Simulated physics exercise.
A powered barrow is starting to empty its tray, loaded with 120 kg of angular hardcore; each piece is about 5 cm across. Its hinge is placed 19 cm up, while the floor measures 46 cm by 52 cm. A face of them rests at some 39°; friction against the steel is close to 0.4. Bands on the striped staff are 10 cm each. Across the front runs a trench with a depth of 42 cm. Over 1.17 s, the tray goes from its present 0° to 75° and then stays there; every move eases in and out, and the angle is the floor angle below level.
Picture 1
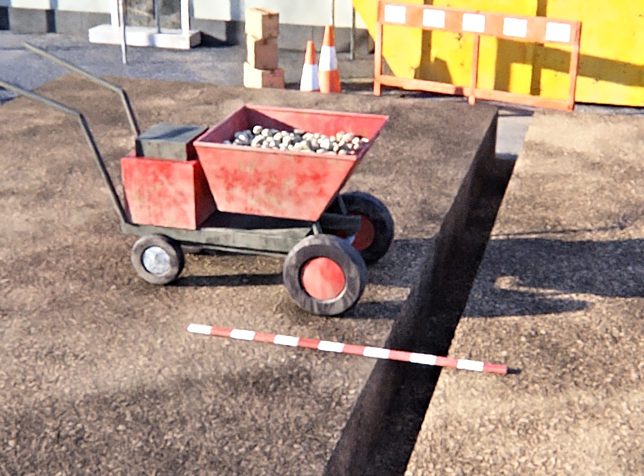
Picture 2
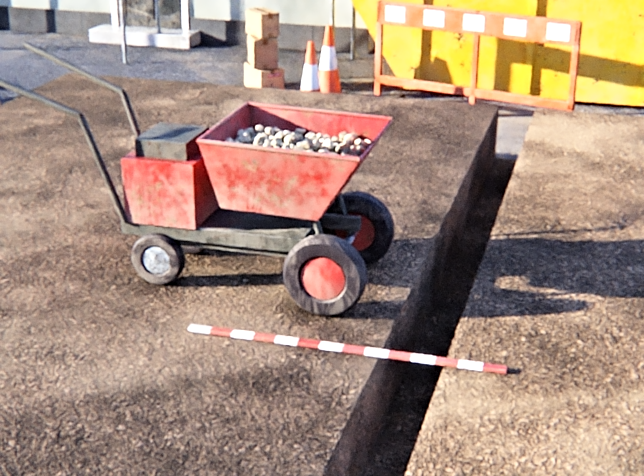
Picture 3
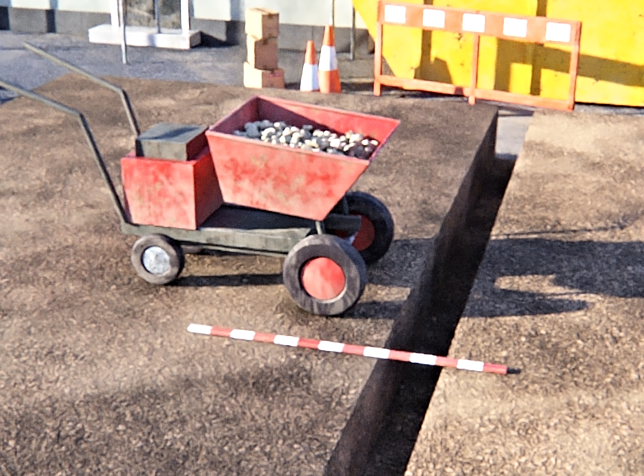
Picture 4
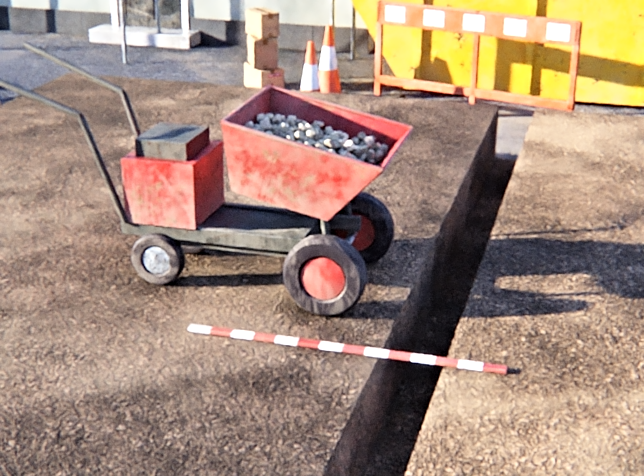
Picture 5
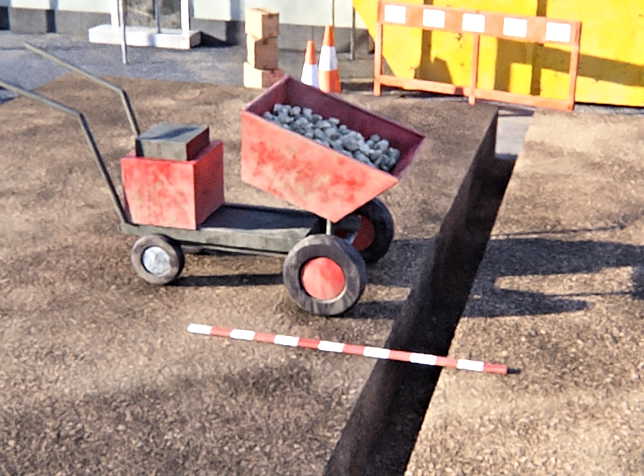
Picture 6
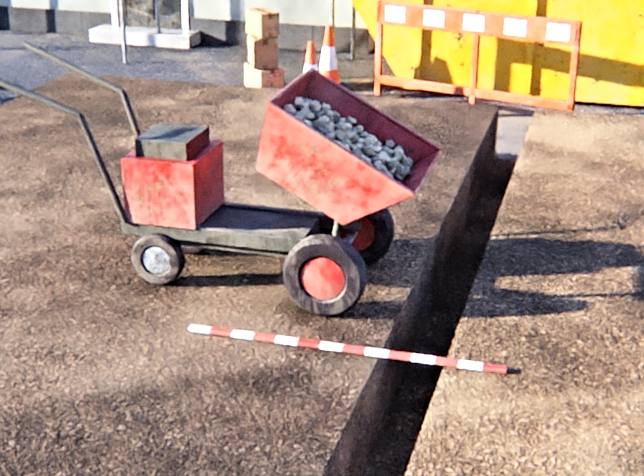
A red barrow loaded with grey stones stood beside a narrow trench, and its tray slowly tilted forward to the right, its back end rising steadily while the wheels and striped pole stayed still.
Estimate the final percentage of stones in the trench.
I would say 23 percent.
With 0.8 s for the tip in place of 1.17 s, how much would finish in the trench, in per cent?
Roughly 15% would finish there.
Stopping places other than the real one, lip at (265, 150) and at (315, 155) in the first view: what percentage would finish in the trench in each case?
From the first place around 60 per cent, from the other around 60.
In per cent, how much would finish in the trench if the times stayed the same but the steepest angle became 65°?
Some 5 in a hundred, I'd say.
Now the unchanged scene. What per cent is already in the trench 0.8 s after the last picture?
Roughly 0 percent of the load.
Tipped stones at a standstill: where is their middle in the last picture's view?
Near (495, 303).
Then, 0.4 s after the last picture the floor is at 63°, 100 % in the tray; the foremost stones are at (452, 240).
Then, 0.8 s after the last picture the floor is at 75°, 82 % in the tray, 18 % past the trench; the foremost stones are at (541, 312).
Then, 1.1 s after the last picture the floor is at 75°, 54 % in the tray, 1 % in the trench, 45 % past the trench; the foremost stones are at (613, 330).
Then, 3.1 s after the last picture the floor is at 75°, 25 % in the tray, 23 % in the trench, 52 % past the trench; the foremost stones are at (621, 331).
